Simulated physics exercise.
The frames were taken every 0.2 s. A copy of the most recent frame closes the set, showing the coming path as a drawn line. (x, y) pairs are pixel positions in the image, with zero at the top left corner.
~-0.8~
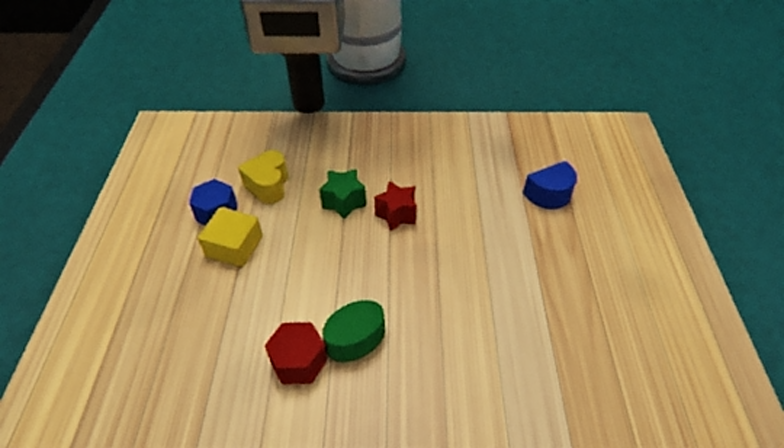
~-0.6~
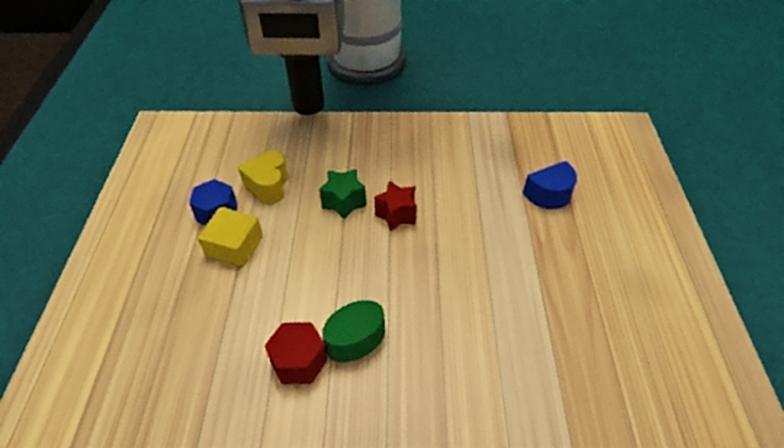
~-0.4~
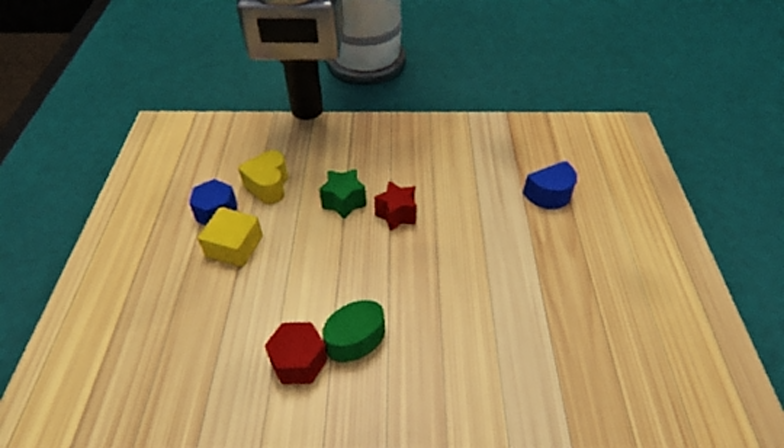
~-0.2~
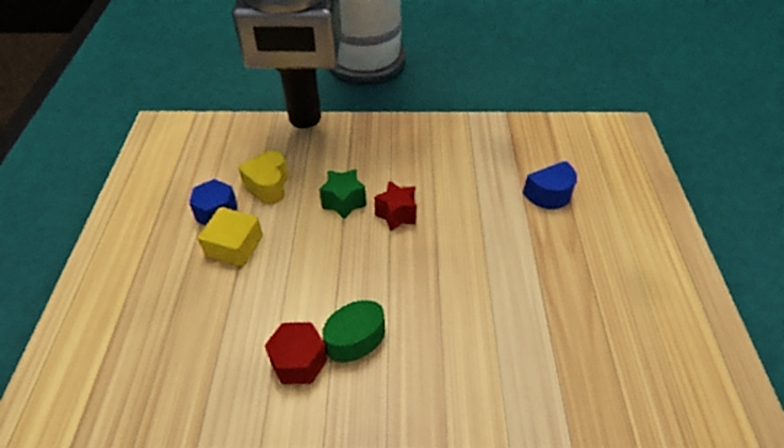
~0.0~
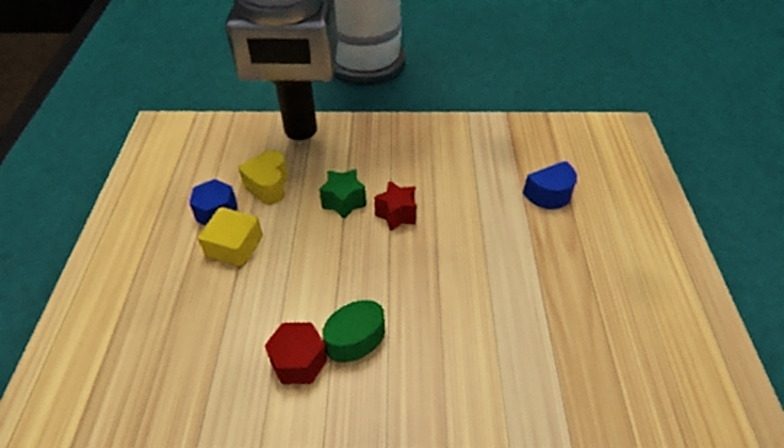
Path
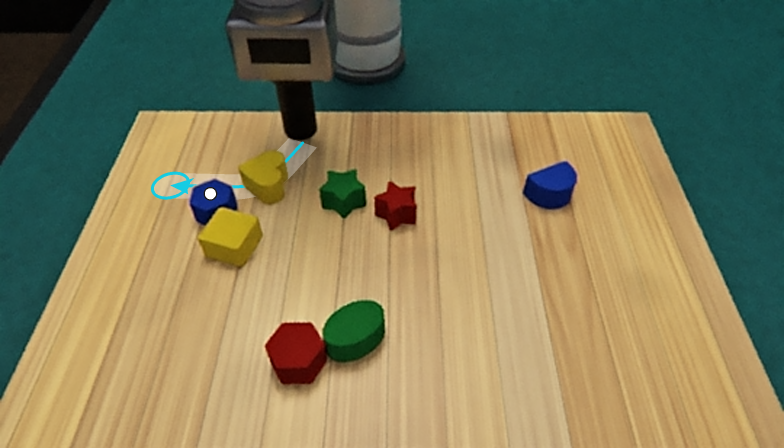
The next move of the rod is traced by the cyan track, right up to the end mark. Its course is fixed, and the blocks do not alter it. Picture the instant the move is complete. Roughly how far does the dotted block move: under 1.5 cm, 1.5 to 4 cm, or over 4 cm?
It moves between 1.5 and 4 cm.
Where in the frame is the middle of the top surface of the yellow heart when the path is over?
Put as a pixel place, it's (229, 199).
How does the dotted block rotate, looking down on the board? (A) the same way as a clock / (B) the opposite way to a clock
My pick is A.
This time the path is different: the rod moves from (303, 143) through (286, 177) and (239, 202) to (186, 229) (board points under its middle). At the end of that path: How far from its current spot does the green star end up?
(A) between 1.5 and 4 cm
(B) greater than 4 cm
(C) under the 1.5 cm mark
I choose C.
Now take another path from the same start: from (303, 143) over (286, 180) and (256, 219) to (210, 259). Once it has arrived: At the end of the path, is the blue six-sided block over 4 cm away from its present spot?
Short answer: Yes.
Path on the board, from (303, 143) through (274, 174) and (224, 187) to (171, 185); the dot is on the blue six-sided block.
What follows on the original path. One third of the way, rod at (270, 162); blue six-sided block at (204, 197); yellow heart at (249, 185).
Two thirds of the way, rod at (218, 174); blue six-sided block at (185, 211), turned 55° clockwise; yellow square block at (227, 234); yellow heart at (229, 199), turned 50° anticlockwise.
At the end, rod at (165, 173); blue six-sided block at (185, 211), turned 55° clockwise; yellow square block at (227, 234); yellow heart at (229, 199), turned 50° anticlockwise; green star in place.
